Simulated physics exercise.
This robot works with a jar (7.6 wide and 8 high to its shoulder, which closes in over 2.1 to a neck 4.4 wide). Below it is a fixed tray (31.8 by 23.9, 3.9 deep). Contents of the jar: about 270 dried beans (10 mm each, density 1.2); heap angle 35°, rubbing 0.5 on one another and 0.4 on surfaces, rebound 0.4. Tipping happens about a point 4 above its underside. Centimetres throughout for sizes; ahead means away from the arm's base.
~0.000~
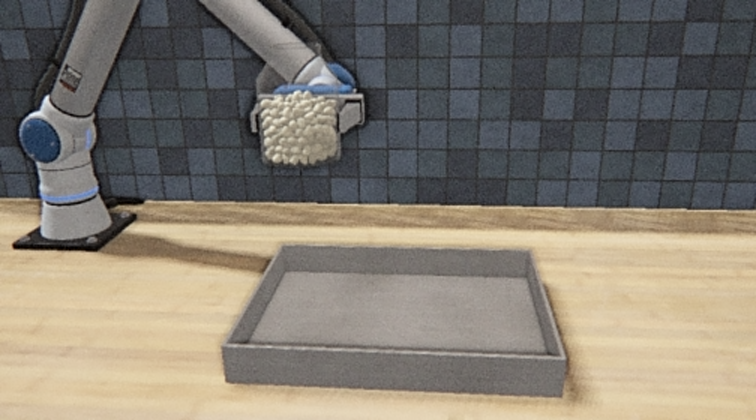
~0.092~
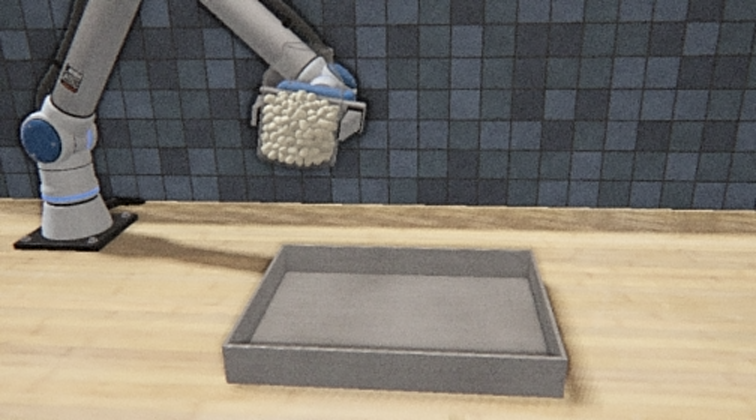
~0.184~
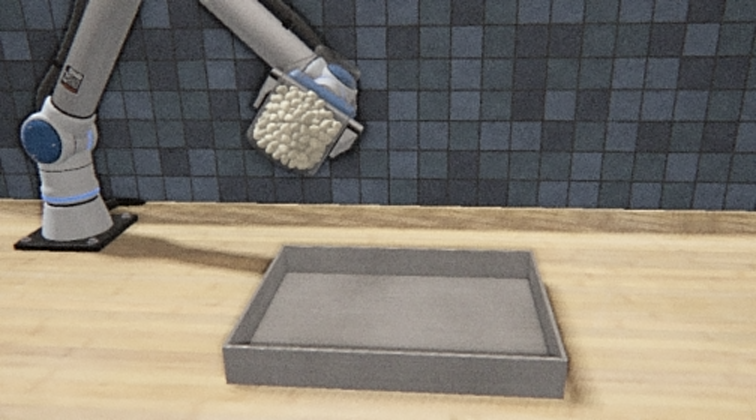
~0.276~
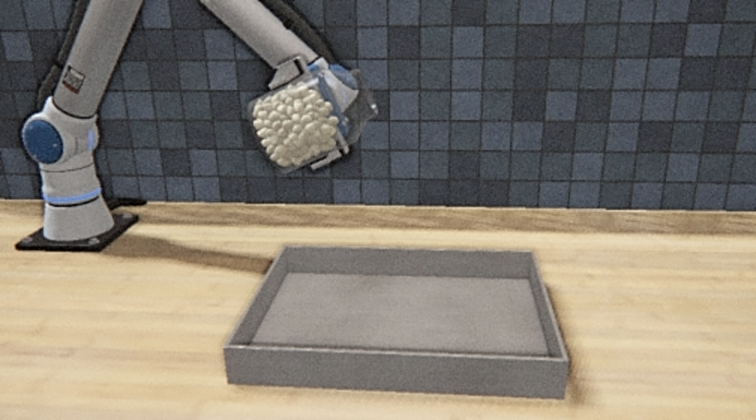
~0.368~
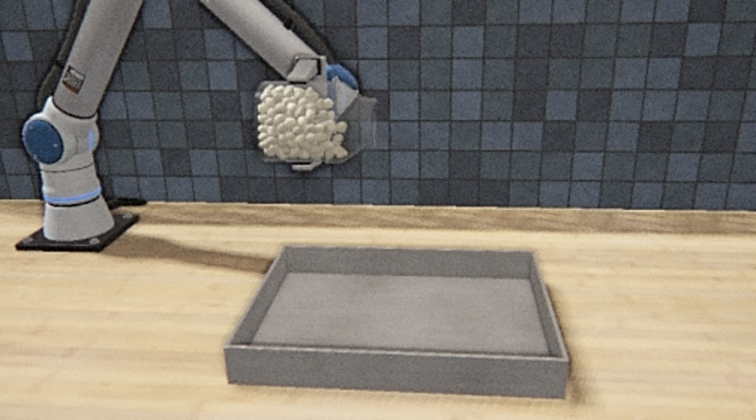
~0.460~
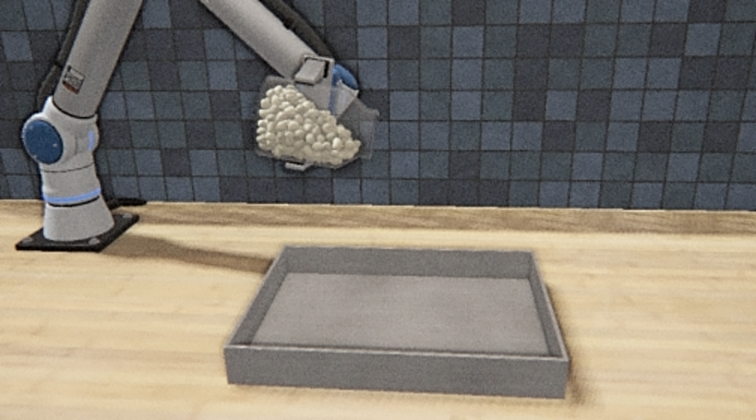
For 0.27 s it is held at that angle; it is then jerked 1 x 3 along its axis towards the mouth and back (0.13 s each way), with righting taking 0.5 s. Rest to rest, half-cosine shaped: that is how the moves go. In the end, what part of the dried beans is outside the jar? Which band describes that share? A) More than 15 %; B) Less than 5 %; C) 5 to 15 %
Option B: Less than 5 %.
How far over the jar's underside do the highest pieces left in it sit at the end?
I'd say close to 7.5 cm from the underside.
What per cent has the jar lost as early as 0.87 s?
0 % by then.
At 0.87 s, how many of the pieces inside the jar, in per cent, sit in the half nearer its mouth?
Mouth-half share: Approx. 55 %.
After 0.87 s, tipped 100°, highest piece 25 above the table; 264 in the jar, 3 in the tray.
After 1.28 s, tipped 36°, highest piece 28 above the table; 260 in the jar, 7 in the tray.
After 1.69 s, upright, highest piece 27 above the table; 260 in the jar, 7 in the tray.
After 2.39 s, upright, highest piece 27 above the table; 260 in the jar, 7 in the tray.
In the end, 260 in the jar, 7 in the tray. That is 3 % outside the jar.
